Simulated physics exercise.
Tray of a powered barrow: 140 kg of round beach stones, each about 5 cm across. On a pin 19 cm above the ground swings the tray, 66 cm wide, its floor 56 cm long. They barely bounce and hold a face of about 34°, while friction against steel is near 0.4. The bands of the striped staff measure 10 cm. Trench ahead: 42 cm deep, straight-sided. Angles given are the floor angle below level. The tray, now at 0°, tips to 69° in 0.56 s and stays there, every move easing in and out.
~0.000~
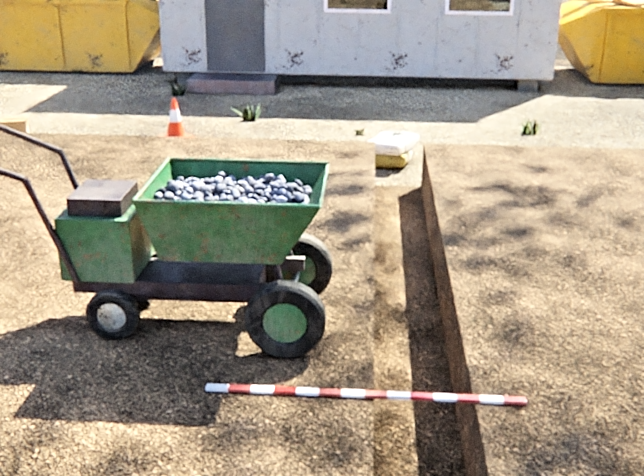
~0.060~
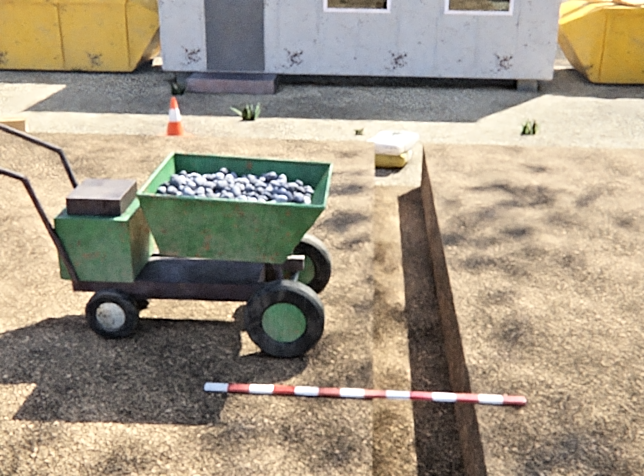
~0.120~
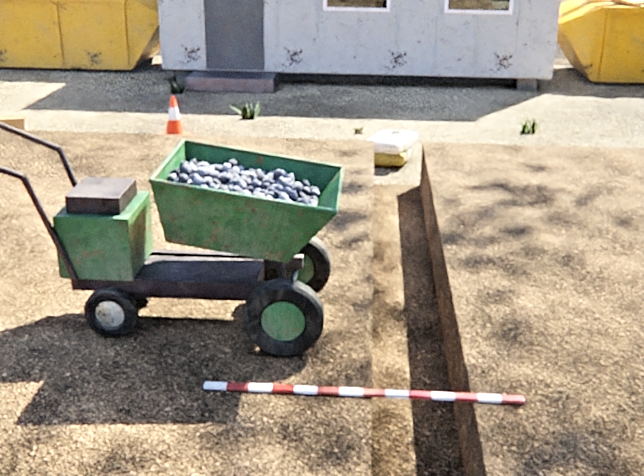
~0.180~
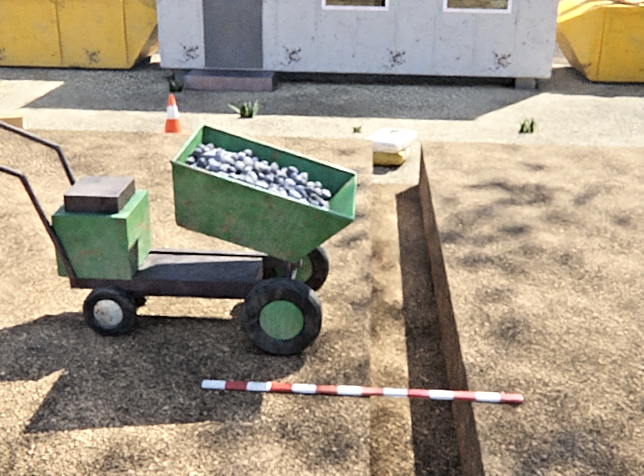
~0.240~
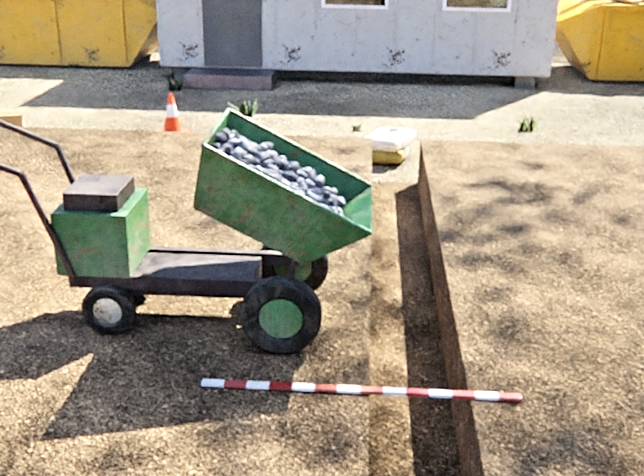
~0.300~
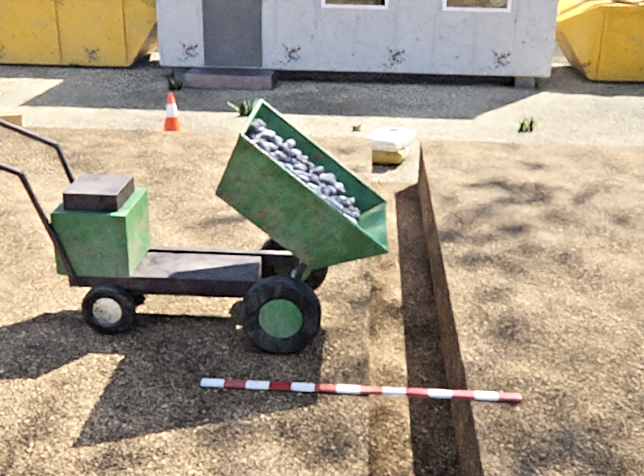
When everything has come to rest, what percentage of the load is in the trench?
About 44 per cent.
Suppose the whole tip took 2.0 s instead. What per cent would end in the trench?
Estimate: About 85 %.
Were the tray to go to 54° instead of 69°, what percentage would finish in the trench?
Expect roughly 25 per cent.
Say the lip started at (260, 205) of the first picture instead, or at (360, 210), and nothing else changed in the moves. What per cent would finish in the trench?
The first start gives about 90 per cent, the second about 20.
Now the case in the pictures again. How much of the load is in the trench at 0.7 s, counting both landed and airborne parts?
20 per cent or so by then.
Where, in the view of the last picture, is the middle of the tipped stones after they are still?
The stones end up centred near (480, 325).
After 0.4 s the floor is at 58°; 100 % in the tray; the foremost stones are at (389, 261).
After 0.7 s the floor is at 69°; 73 % in the tray, 20 % in the trench, 7 % past the trench; the foremost stones are at (483, 321).
After 1.0 s the floor is at 69°; 20 % in the tray, 24 % in the trench, 56 % past the trench; the foremost stones are past the picture's edge.
After 3.0 s the floor is at 69°; 0 % in the tray, 44 % in the trench, 56 % past the trench; the foremost stones are past the picture's edge.
